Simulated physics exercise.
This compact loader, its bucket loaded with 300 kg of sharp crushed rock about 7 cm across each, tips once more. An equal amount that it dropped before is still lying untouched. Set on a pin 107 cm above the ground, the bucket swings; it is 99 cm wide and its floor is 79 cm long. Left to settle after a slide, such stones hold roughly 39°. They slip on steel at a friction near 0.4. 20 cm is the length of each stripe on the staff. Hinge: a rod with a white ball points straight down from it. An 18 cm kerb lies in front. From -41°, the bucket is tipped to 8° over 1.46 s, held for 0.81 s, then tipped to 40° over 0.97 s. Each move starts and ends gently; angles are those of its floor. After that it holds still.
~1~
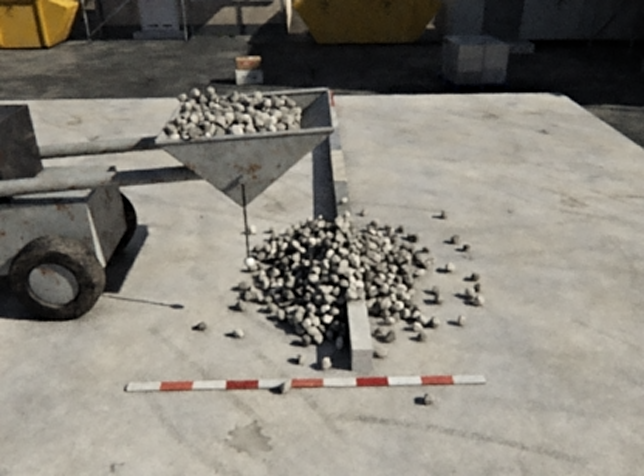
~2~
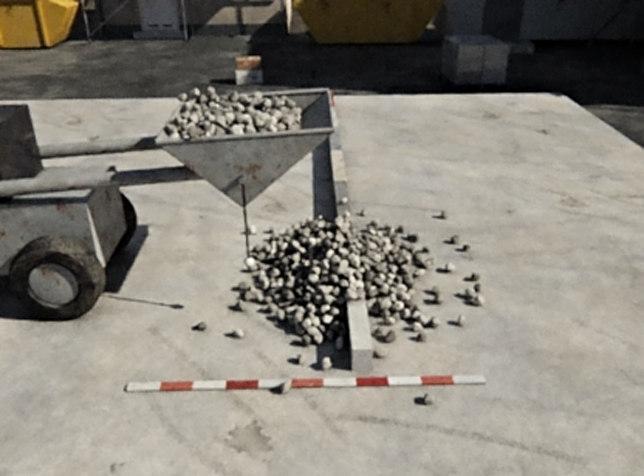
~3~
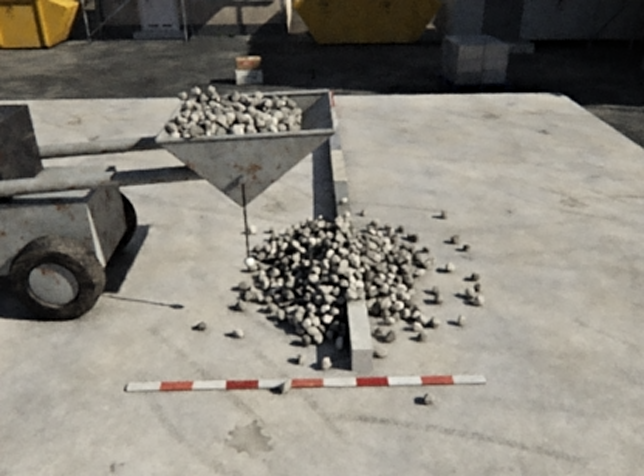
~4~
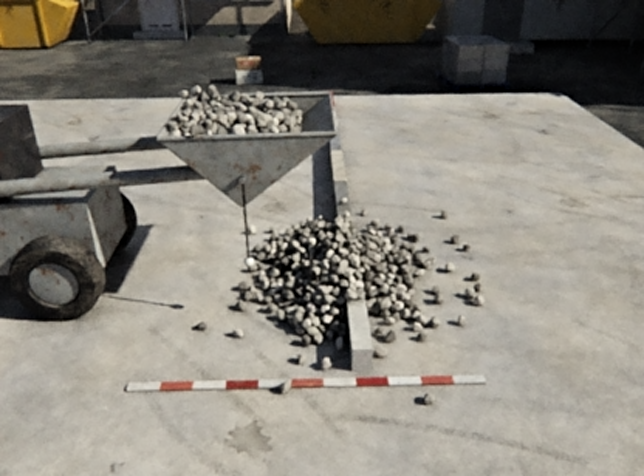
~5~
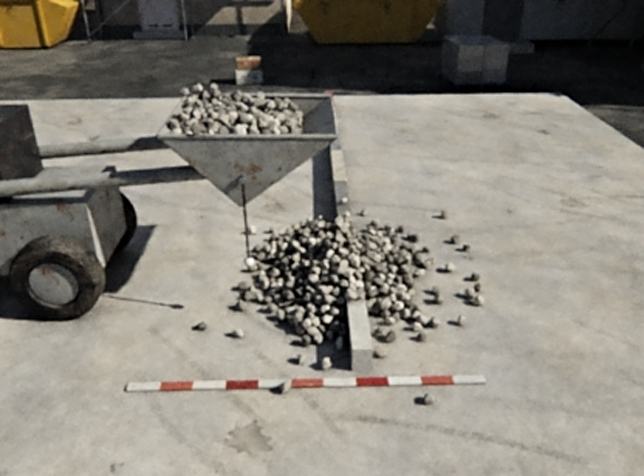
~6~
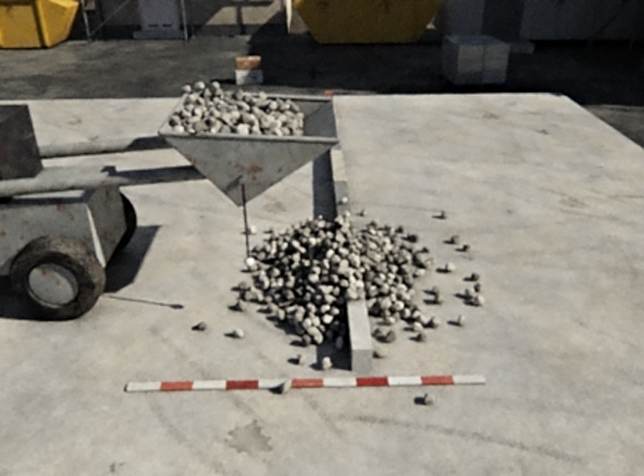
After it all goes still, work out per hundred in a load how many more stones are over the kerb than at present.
Around 49 stones per hundred.
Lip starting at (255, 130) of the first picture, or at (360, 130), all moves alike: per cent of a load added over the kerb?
First place: Roughly 0 %; second place: Roughly 80 %.
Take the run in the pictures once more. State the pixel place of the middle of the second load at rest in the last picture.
Around (351, 257) in the last picture.
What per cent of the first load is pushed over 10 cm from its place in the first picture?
Close to 5 in a hundred of them.
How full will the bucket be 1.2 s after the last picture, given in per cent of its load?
Estimate: 100 % remaining inside, roughly.
Then, 0.8 s after the last picture the floor is at 1°; in per cent of one load, 100 in the bucket, 72 on this side of the kerb, 28 over the kerb; the foremost stones are at (464, 263).
Then, 1.2 s after the last picture the floor is at 8°; in per cent of one load, 99 in the bucket, 73 on this side of the kerb, 28 over the kerb; the foremost stones are at (464, 263).
Then, 3.3 s after the last picture the floor is at 40°; in per cent of one load, 8 in the bucket, 131 on this side of the kerb, 62 over the kerb; the foremost stones are at (467, 265).
Then, 5.9 s after the last picture the floor is at 40°; in per cent of one load, 0 in the bucket, 124 on this side of the kerb, 76 over the kerb; the foremost stones are at (471, 265). Net gain over the kerb, 49.
